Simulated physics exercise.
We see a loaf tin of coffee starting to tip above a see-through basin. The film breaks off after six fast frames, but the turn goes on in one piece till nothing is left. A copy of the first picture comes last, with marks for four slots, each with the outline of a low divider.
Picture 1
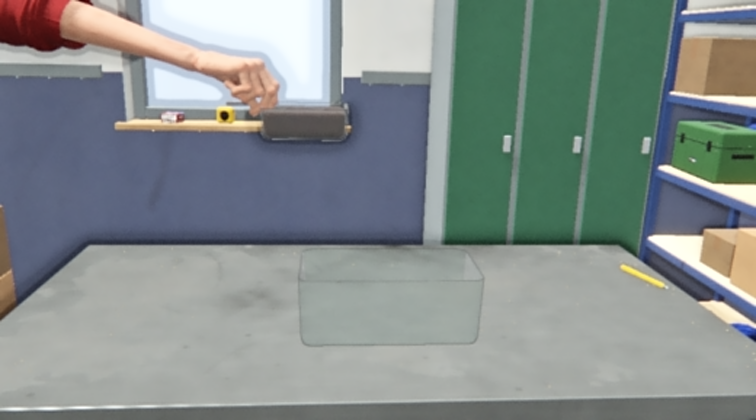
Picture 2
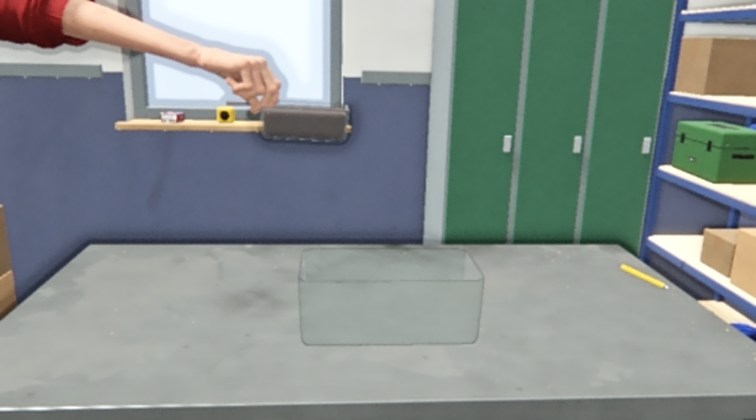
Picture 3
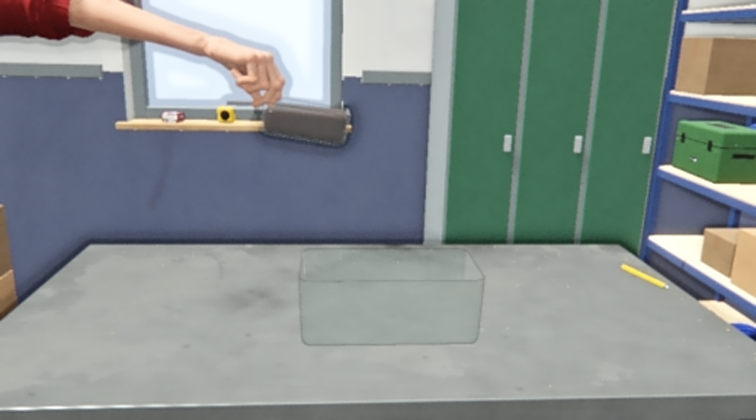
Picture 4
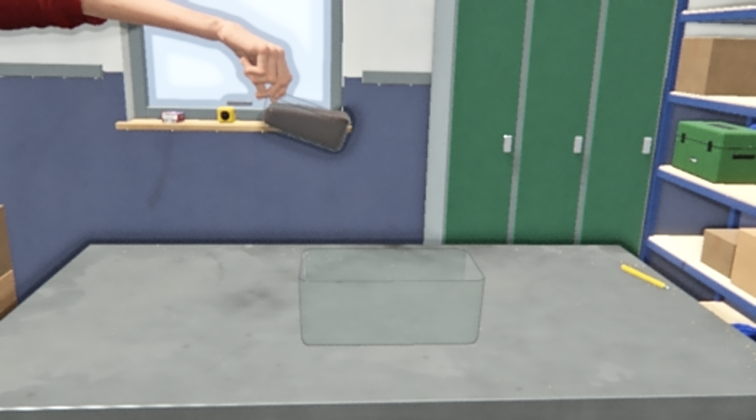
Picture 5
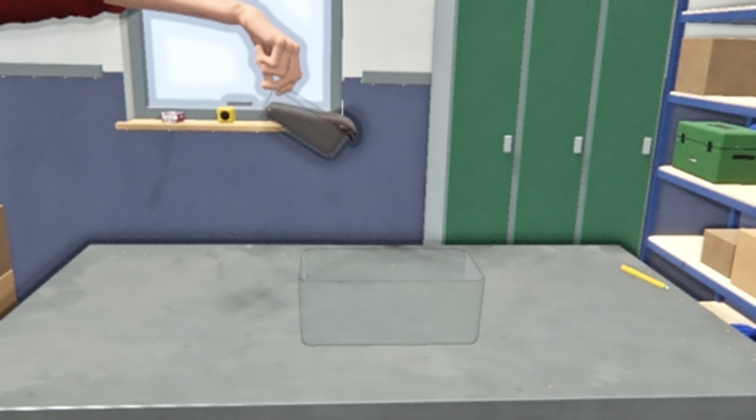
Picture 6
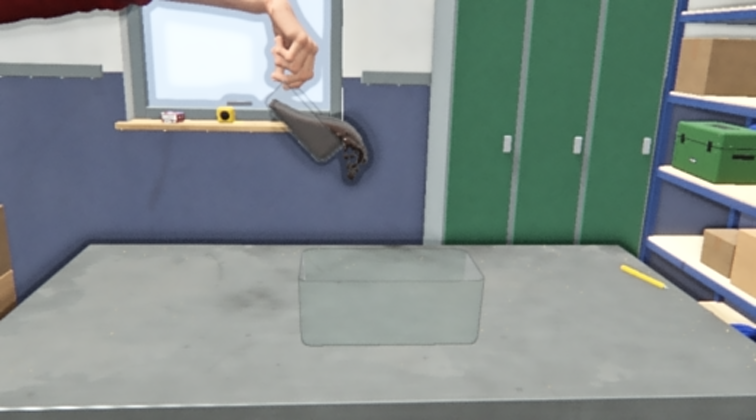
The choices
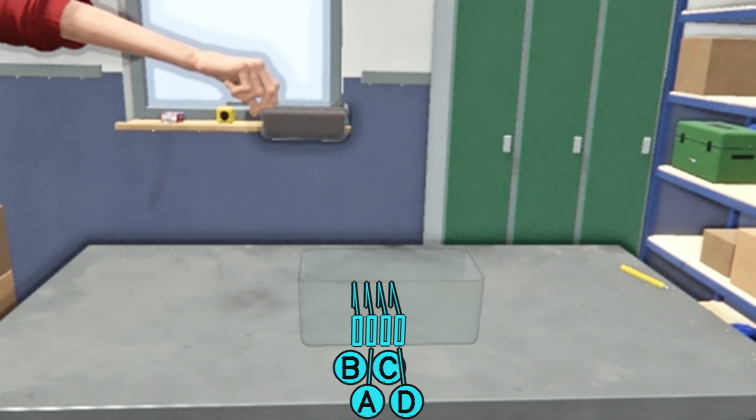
In a workshop, a hand above a gray table tilted a dark loaf-shaped container further and further to the right above a clear basin, and dark coffee came over its lower edge.
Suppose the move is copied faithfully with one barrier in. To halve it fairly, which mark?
Position D does it best.
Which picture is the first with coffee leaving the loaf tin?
In picture 4.
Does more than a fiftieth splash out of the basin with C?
Yes, it does.
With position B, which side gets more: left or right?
More ends on the right.
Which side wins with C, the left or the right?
The right one.
On the marked copy, A at (371, 349); B at (357, 349); C at (385, 349); D at (399, 348).
Choosing A, about 16 % ends left of the wall and 76 % right of it; 7 % is lost outside.
Choosing B, about 11 % ends left of the wall and 81 % right of it; 7 % is lost outside.
Choosing C, about 27 % ends left of the wall and 67 % right of it; 6 % is lost outside.
Choosing D, about 46 % ends left of the wall and 46 % right of it; 8 % is lost outside.
